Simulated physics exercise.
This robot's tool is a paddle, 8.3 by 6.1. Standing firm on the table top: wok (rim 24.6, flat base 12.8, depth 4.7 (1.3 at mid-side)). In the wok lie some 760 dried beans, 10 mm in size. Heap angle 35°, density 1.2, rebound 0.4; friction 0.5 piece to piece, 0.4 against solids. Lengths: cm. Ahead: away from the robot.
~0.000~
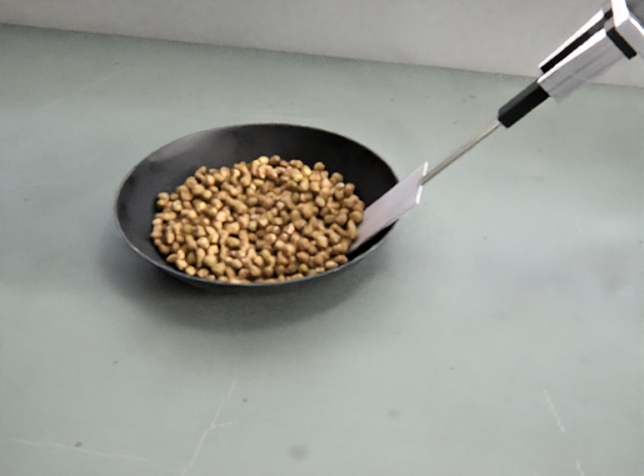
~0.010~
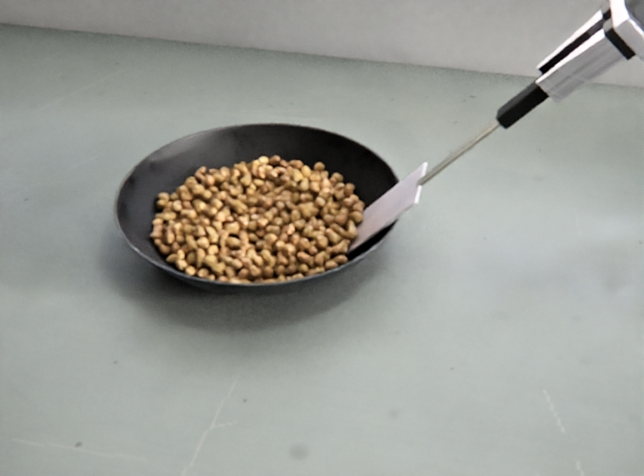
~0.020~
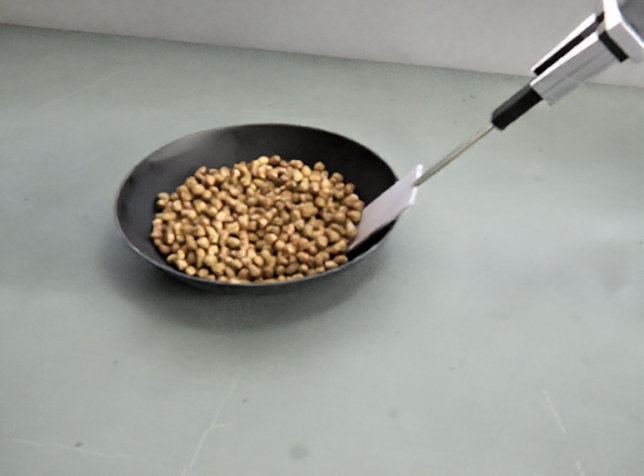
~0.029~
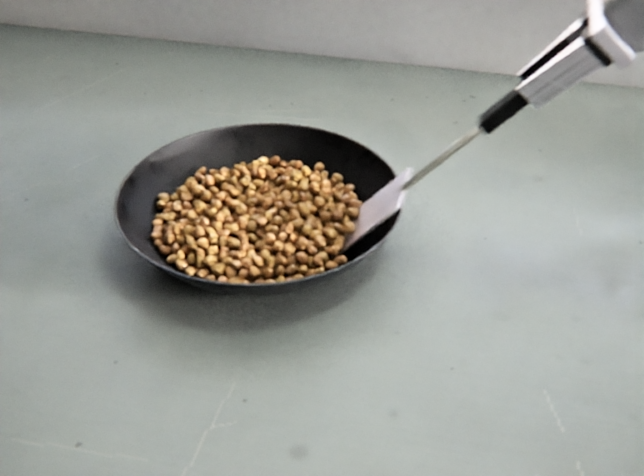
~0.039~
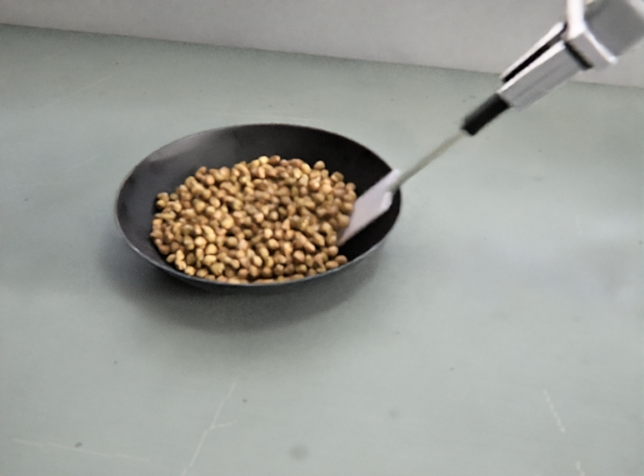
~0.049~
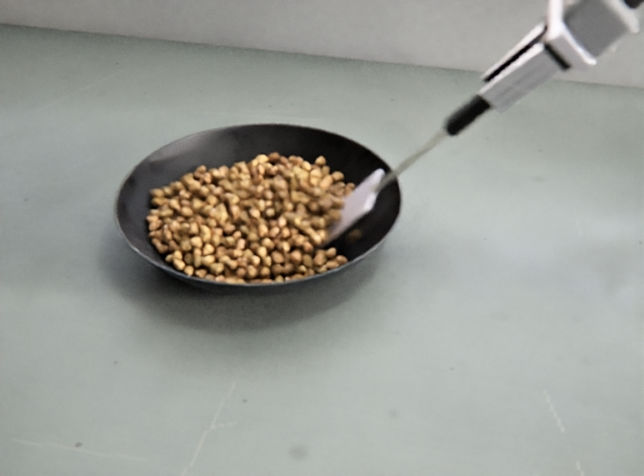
A black wok heaped with brown and tan dried beans sits on a grey-green table top, seen from above at an angle by a still camera. A robot's tool, a pale paddle on a thin metal rod with a black and silver mount, reaches in from the upper right. The paddle slides slowly leftward from the wok's right side, nudging the nearest beans slightly left.
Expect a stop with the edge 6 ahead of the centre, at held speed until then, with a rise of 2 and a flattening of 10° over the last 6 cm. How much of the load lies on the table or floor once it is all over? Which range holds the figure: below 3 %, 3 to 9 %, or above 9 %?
The figure lies above 9 %.
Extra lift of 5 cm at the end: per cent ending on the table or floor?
20 per cent.
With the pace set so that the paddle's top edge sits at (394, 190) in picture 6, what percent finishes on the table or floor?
About 5 percent.
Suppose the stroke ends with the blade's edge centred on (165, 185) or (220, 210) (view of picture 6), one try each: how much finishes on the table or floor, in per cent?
35 % and 5 %.
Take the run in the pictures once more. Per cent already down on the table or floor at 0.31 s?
Share at that moment: About 10 %.
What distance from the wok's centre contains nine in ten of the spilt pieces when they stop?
That's near 30 cm.
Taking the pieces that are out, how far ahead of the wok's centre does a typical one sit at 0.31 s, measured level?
It sits close to 18 cm ahead of the middle.
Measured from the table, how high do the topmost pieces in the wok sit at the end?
It reaches about 6.5 cm.
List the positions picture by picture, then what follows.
In the first frame, paddle top edge at (423, 182), sloping 49°; upper third of the load around (262, 213), from x 155 to 360, top at y 160; 758 in the wok.
In the second frame, paddle top edge at (422, 182), sloping 49°; upper third of the load around (262, 213), from x 155 to 360, top at y 160.
In the third frame, paddle top edge at (417, 184), sloping 49°; upper third of the load around (262, 213), from x 155 to 360, top at y 160.
In the fourth frame, paddle top edge at (406, 187), sloping 49°; upper third of the load around (265, 213), from x 155 to 360, top at y 160.
In the fifth frame, paddle top edge at (391, 189), sloping 49°; upper third of the load around (267, 210), from x 155 to 360, top at y 160.
In the sixth frame, paddle top edge at (375, 189), sloping 49°; upper third of the load around (263, 206), from x 150 to 360, top at y 160; 758 in the wok.
By 0.07 s, sloping 49°, highest piece 6 above the table; 758 in the wok.
By 0.10 s, sloping 46°, highest piece 10 above the table; 756 in the wok, 2 on the blade or in flight.
By 0.31 s, sloping 39°, highest piece 17 above the table; 646 in the wok, 93 on the table or floor, 19 on the blade or in flight.
By 1.36 s, sloping 39°, highest piece 6 above the table; 645 in the wok, 113 on the table or floor.
Final count, 645 in the wok, 113 on the table or floor. That is 15 % on the table or floor.
